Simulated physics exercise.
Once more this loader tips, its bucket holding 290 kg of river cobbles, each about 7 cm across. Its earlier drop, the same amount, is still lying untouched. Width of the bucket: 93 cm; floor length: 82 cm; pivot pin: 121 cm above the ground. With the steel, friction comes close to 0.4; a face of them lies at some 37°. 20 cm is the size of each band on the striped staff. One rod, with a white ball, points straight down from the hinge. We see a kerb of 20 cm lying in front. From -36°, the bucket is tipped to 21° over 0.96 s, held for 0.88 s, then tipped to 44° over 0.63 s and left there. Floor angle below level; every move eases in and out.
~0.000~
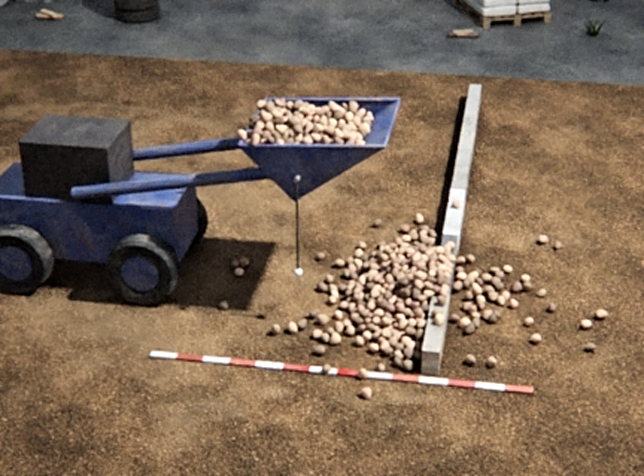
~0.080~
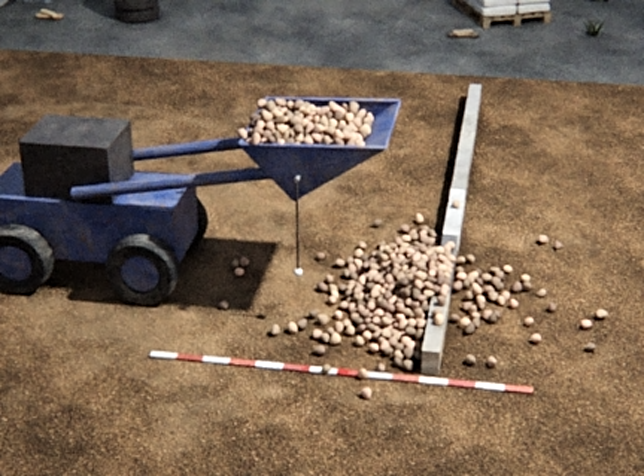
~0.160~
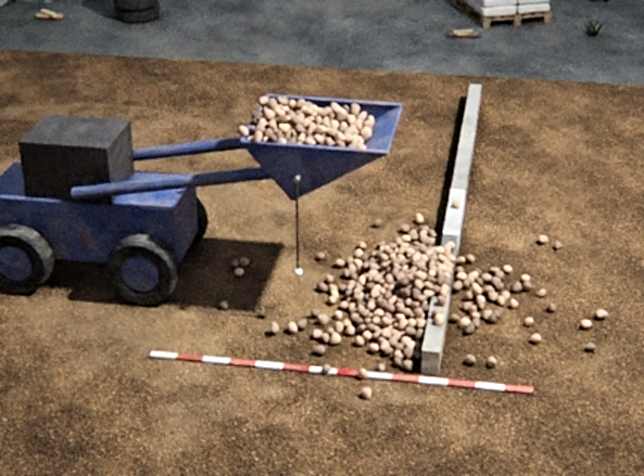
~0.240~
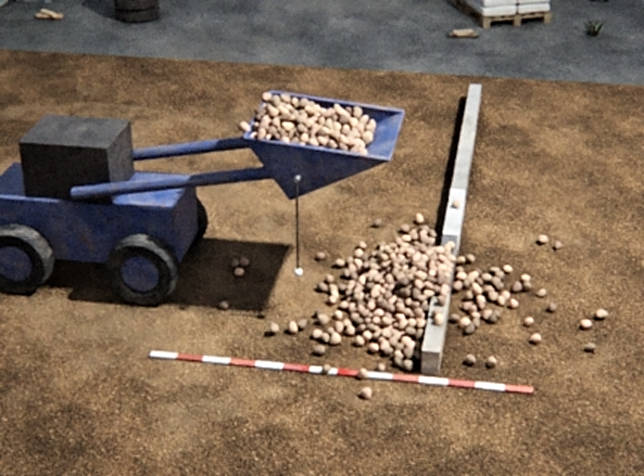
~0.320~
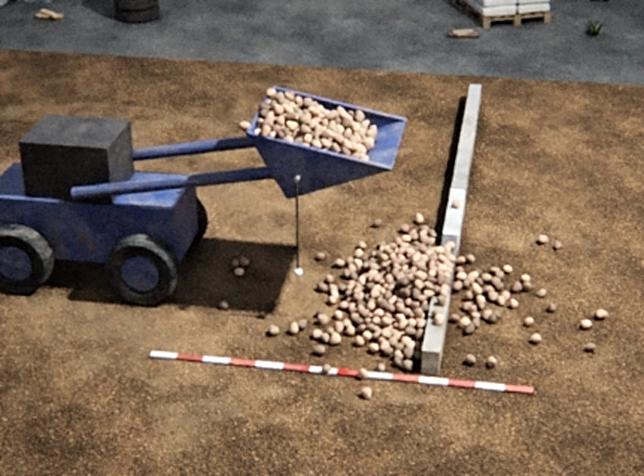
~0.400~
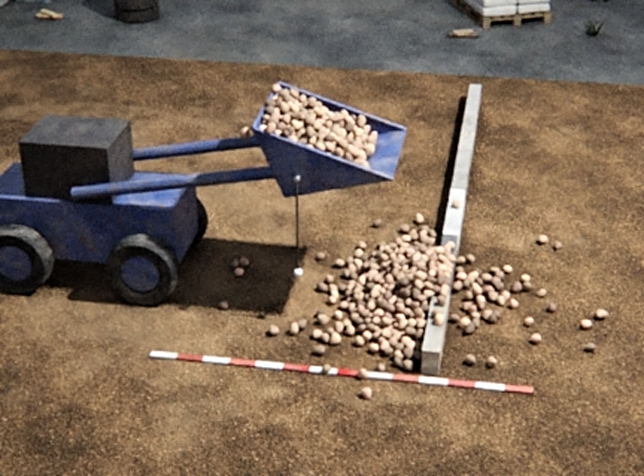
On a patch of brown ground, a blue loader holds a raised bucket full of pale cobbles above an earlier heap scattered across a low kerb. The bucket slowly tilts, its right edge dropping and its rear edge rising, while the stones inside shift slightly and the heap below lies still.
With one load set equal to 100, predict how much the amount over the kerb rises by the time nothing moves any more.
It rises by roughly 36 percent.
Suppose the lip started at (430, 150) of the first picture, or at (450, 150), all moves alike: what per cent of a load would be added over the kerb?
About 85 per cent from the first spot and 95 per cent from the second.
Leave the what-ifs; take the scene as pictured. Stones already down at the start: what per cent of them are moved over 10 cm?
Roughly 10 % of them.
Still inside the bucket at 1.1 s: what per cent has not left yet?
Near 95 per cent of the load is held.
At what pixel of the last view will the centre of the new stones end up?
Near (420, 286).
After 0.7 s the floor is at 12°; in per cent of one load, 100 in the bucket, 91 on this side of the kerb, 10 over the kerb; the foremost stones are at (563, 299).
After 1.1 s the floor is at 21°; in per cent of one load, 94 in the bucket, 97 on this side of the kerb, 10 over the kerb; the foremost stones are at (563, 299).
After 2.9 s the floor is at 44°; in per cent of one load, 0 in the bucket, 156 on this side of the kerb, 45 over the kerb; the foremost stones are at (604, 332).
After 5.3 s the floor is at 44°; in per cent of one load, 0 in the bucket, 155 on this side of the kerb, 46 over the kerb; the foremost stones are at (604, 332). Net gain over the kerb, 36.
